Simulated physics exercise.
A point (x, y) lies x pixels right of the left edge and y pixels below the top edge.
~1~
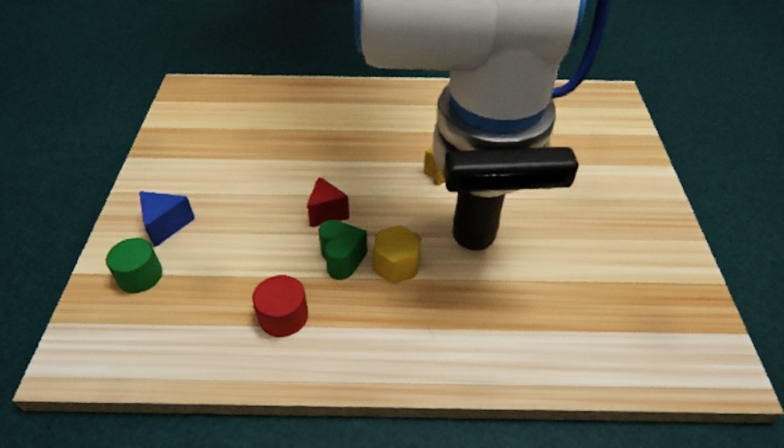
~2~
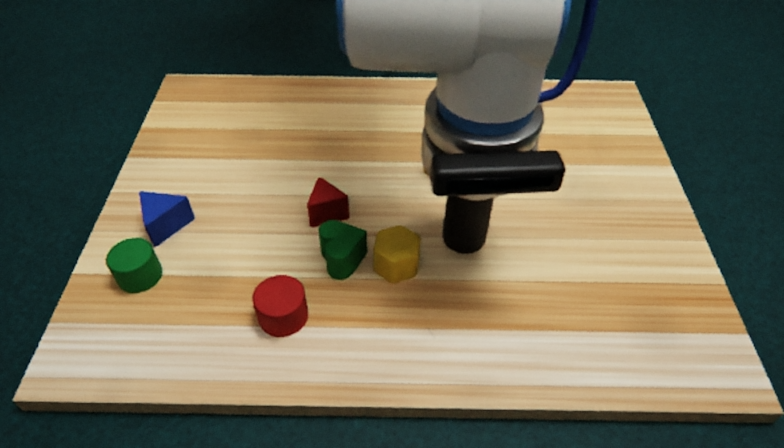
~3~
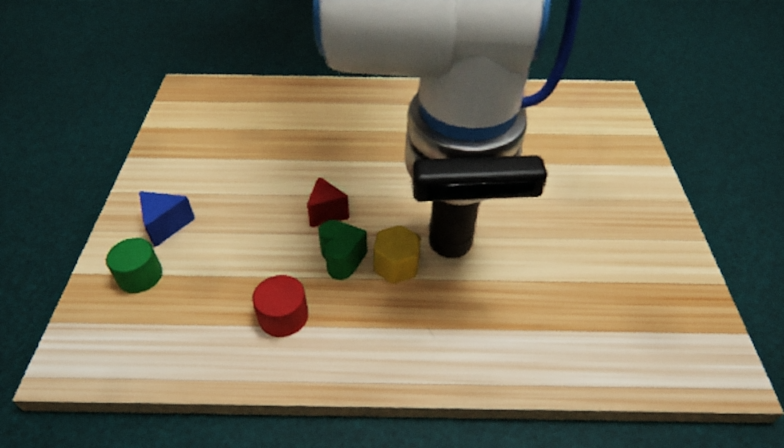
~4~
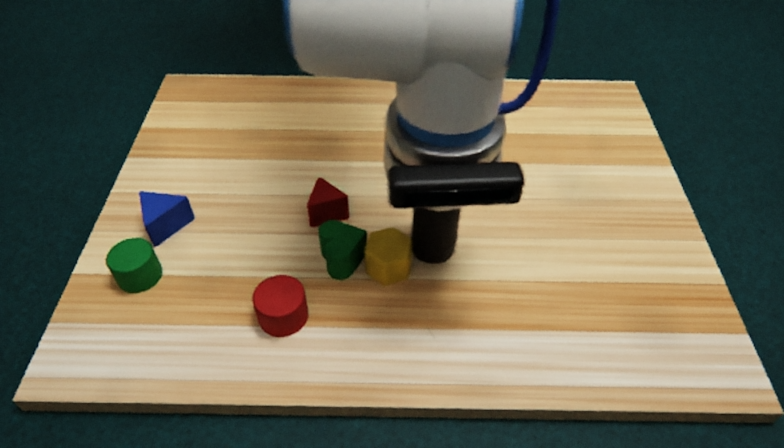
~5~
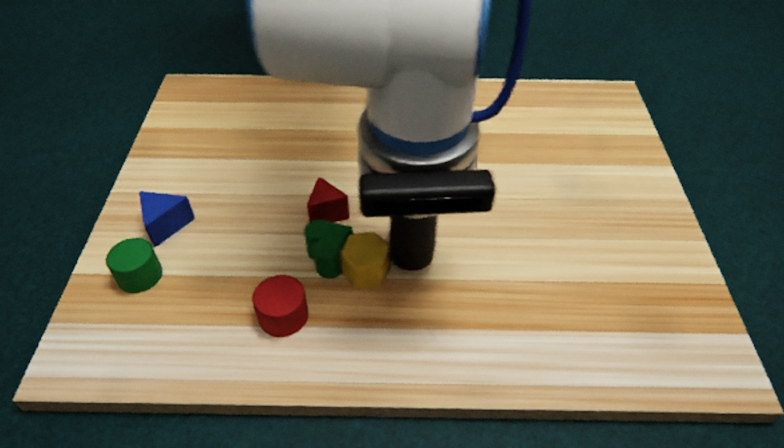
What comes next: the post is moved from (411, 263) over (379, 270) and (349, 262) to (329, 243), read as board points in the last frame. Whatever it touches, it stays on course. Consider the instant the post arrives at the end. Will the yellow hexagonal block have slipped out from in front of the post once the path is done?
It seems so.
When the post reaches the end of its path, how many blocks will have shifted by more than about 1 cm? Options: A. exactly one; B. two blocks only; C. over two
The correct letter is B.
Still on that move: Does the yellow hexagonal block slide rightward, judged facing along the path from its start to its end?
No, it doesn't check out.
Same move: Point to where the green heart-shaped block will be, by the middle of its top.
I'd expect the centre of its top face to be at (271, 224).
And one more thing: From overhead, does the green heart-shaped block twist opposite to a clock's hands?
It seems not.
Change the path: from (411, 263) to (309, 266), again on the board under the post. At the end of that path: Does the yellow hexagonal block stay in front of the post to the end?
Yes.
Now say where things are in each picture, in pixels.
Post tip (474, 235); block tops, red triangular block (325, 192); green heart-shaped block (340, 237); yellow hexagonal block (397, 242), in the first frame.
Post (464, 238); blocks unchanged, in the second frame.
Post (450, 242); blocks unchanged, in the third frame.
Post (433, 248); yellow hexagonal block (389, 244), in the fourth frame.
Post (412, 254); red triangular block (325, 192); green heart-shaped block (327, 235); yellow hexagonal block (365, 248), in the fifth frame.
What follows on the original path. Halfway along, post (362, 261); green heart-shaped block (284, 228), turned 15° clockwise; yellow hexagonal block (313, 250), turned 15° clockwise.
At the end, post (328, 235); red triangular block in place; green heart-shaped block (271, 224), turned 30° clockwise; yellow hexagonal block (295, 251).
